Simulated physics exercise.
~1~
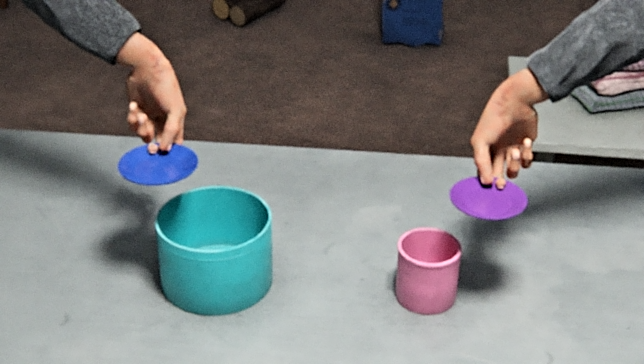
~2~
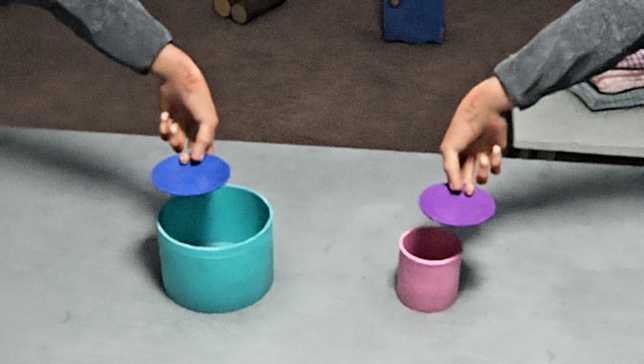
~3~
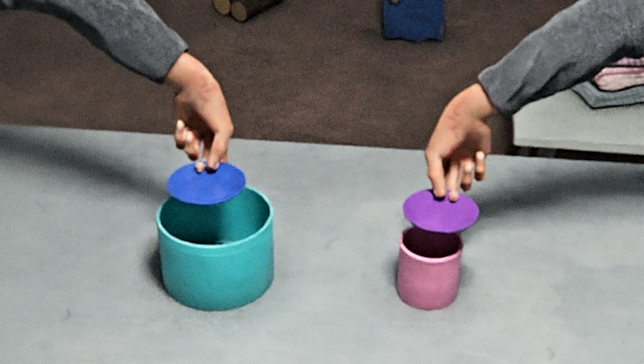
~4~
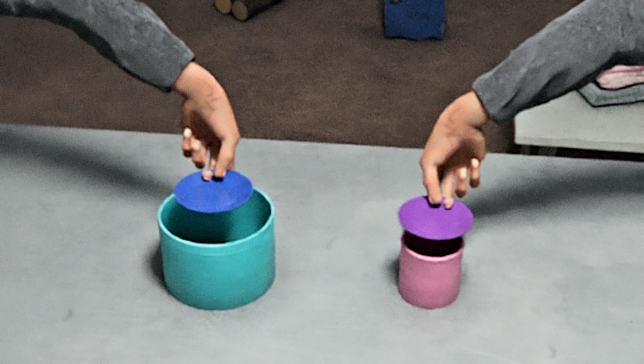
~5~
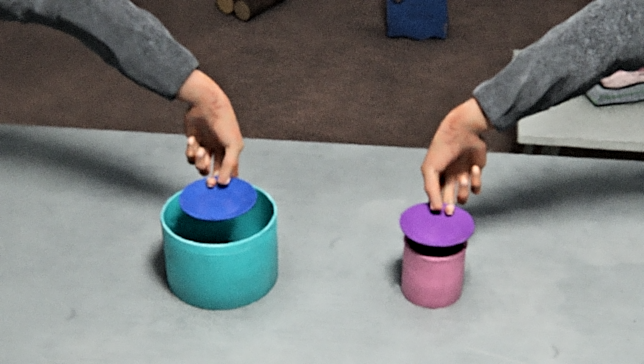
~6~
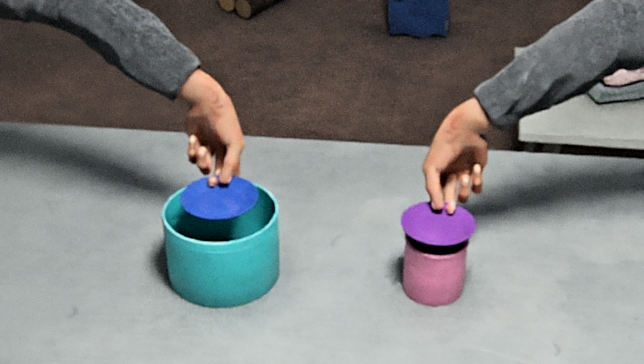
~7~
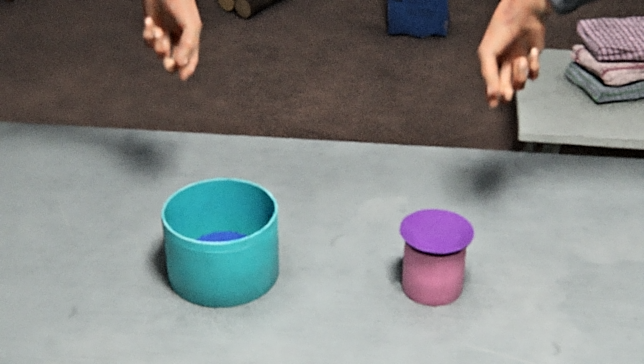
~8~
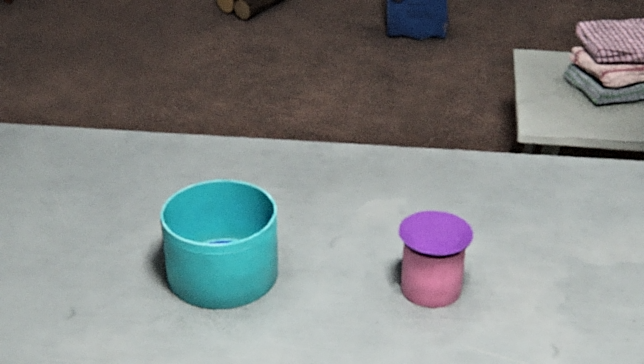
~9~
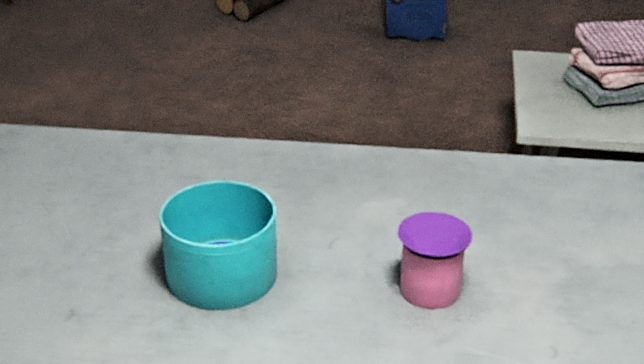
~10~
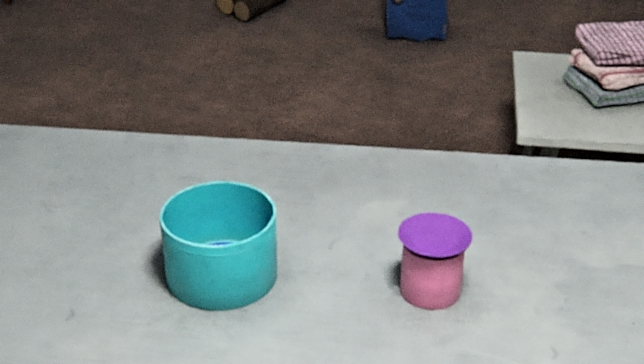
At the start, two hands in grey sleeves hold flat round discs above a grey surface, a blue one near a wide teal container on the left and a purple one near a narrow pink container on the right. The hands move inward and lower the discs until each hovers just over its opening. Then the fingers let go and the hands draw back out of view. The purple disc settles on the pink rim, while the blue disc drops inside the teal container. In the end, the purple disc covers its container like a lid, and the teal one stays open with the blue disc down inside.
